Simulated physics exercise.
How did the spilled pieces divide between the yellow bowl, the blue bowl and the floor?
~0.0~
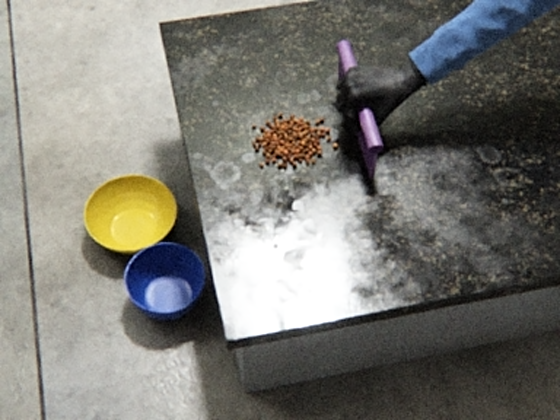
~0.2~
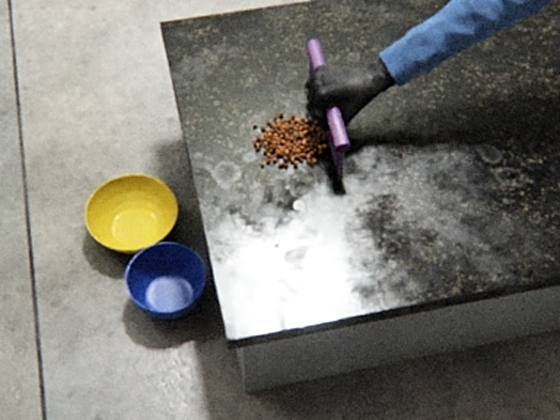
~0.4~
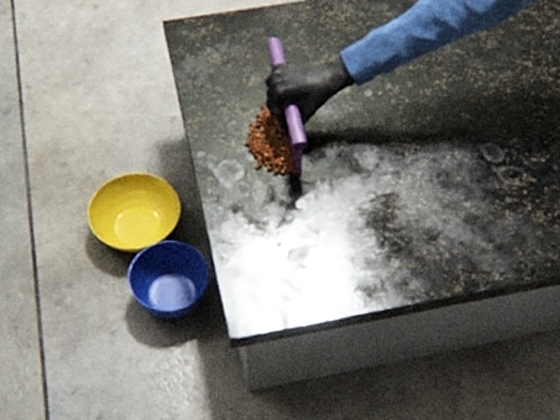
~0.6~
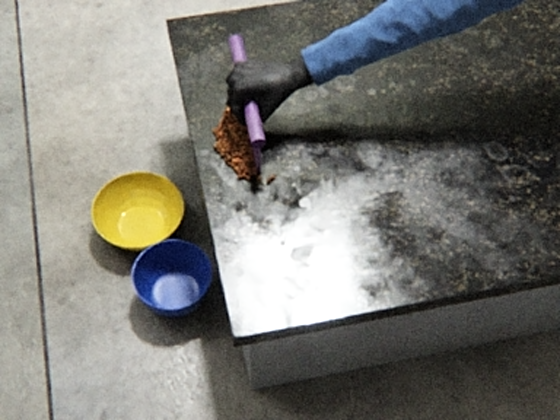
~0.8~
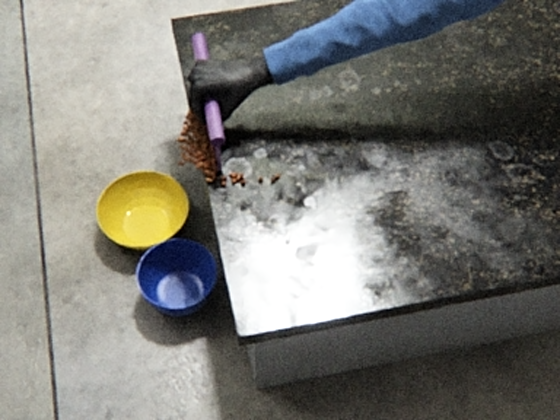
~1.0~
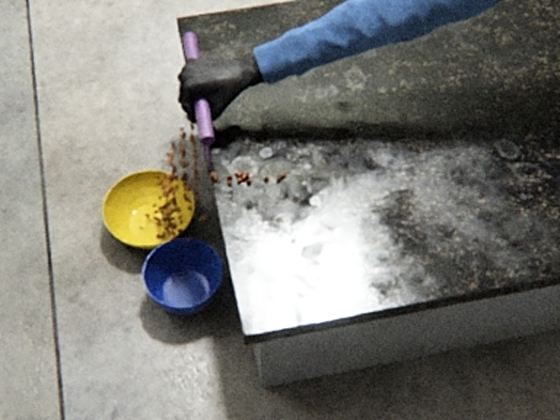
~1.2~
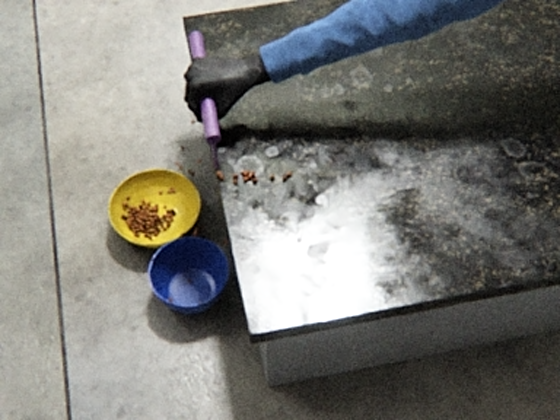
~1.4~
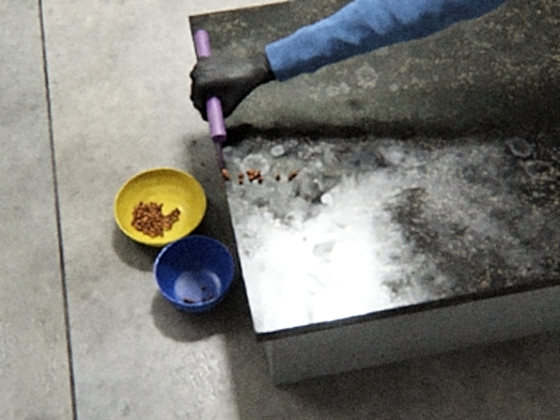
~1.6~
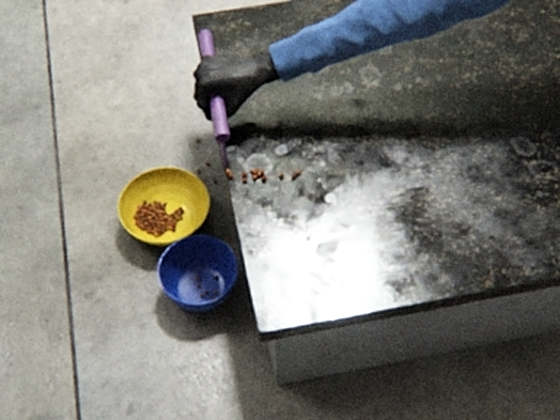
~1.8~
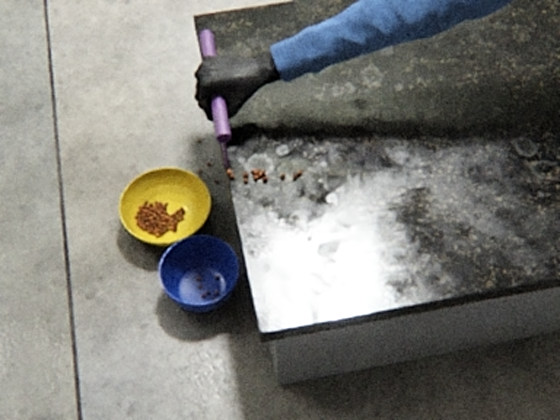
The yellow bowl caught most of the pieces. Only a small share went into the blue bowl or missed both bowls.
On a dark speckled slab, a gloved hand pushed a pile of small brown pieces left with a purple-handled scraper until they spilled over the edge. Most landed in the yellow bowl, a few reached the blue one or missed, and some stayed on top.
